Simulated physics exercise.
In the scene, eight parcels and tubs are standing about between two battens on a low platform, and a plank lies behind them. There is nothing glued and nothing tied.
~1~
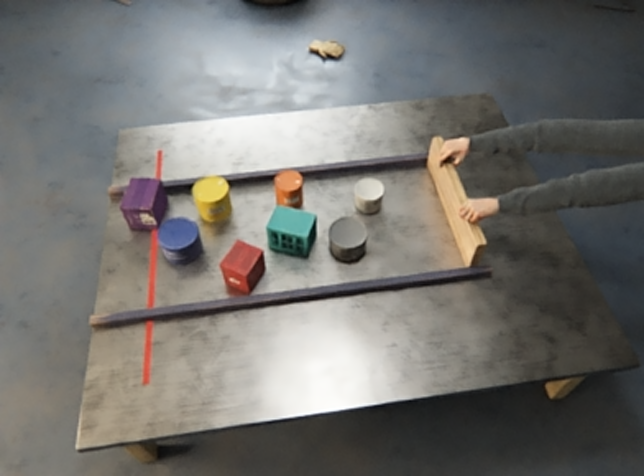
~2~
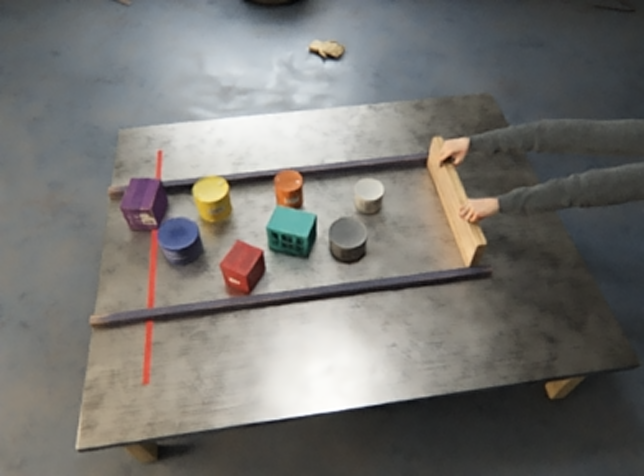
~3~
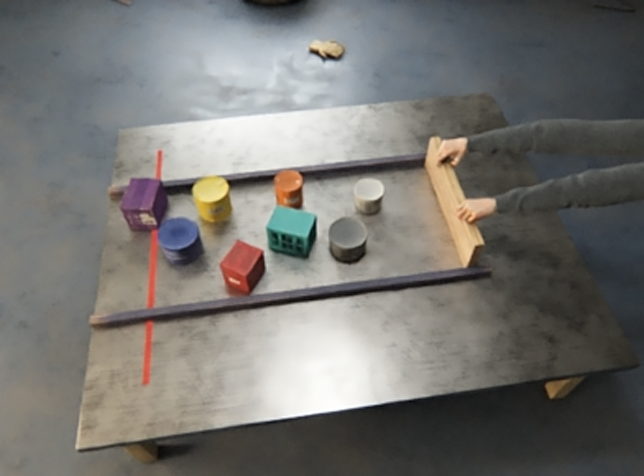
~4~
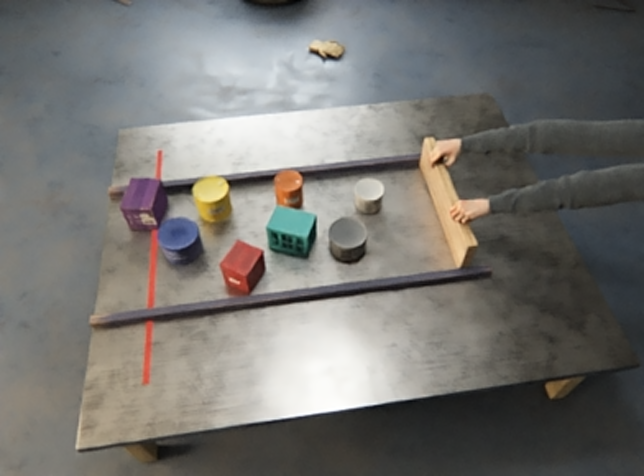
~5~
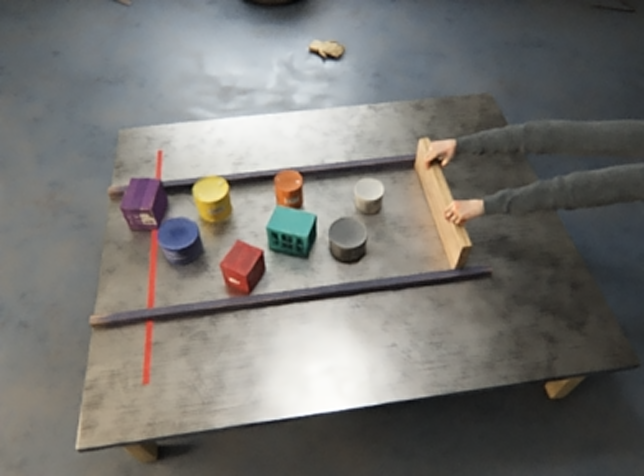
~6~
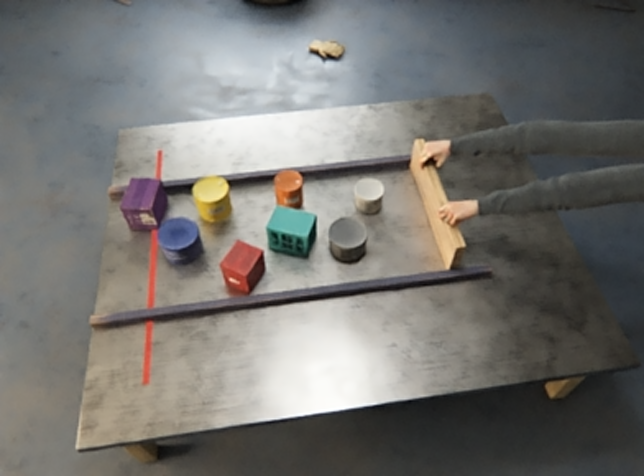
Two grey-sleeved arms reach in from the right over a low, dark platform on a grey floor, seen from high above at an angle. Between two dark battens stand purple, blue and yellow objects near a red tape line at left, with orange, red, turquoise, white and grey ones further right. The hands slide a wooden plank slightly leftward; the objects and camera stay still.
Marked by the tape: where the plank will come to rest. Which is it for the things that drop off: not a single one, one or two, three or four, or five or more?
The fall count stops at one or two.
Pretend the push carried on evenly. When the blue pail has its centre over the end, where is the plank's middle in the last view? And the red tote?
I'd say about (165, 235) for the first one and about (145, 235) for the second.
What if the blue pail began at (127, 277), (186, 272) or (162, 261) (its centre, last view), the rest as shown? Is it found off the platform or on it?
Results in order: Over the edge; not lost; over the edge.
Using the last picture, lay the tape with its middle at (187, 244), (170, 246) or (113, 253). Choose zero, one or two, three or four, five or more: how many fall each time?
Taking the three places in turn: Zero, either one or two, more than four.
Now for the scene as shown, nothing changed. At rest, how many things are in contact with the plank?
Contact count: 3.
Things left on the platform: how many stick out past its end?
That would be 3.
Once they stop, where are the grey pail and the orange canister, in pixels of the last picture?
They end up close to (130, 268) and (139, 199).
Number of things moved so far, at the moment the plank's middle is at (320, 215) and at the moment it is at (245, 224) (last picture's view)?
Counts: 4, 7.
Soon after, none off yet; purple parcel at rest near (145, 204); blue pail at rest near (181, 241); yellow canister at rest near (213, 199).
In the end, the number that fall off is one or two; gone, blue pail and purple parcel.
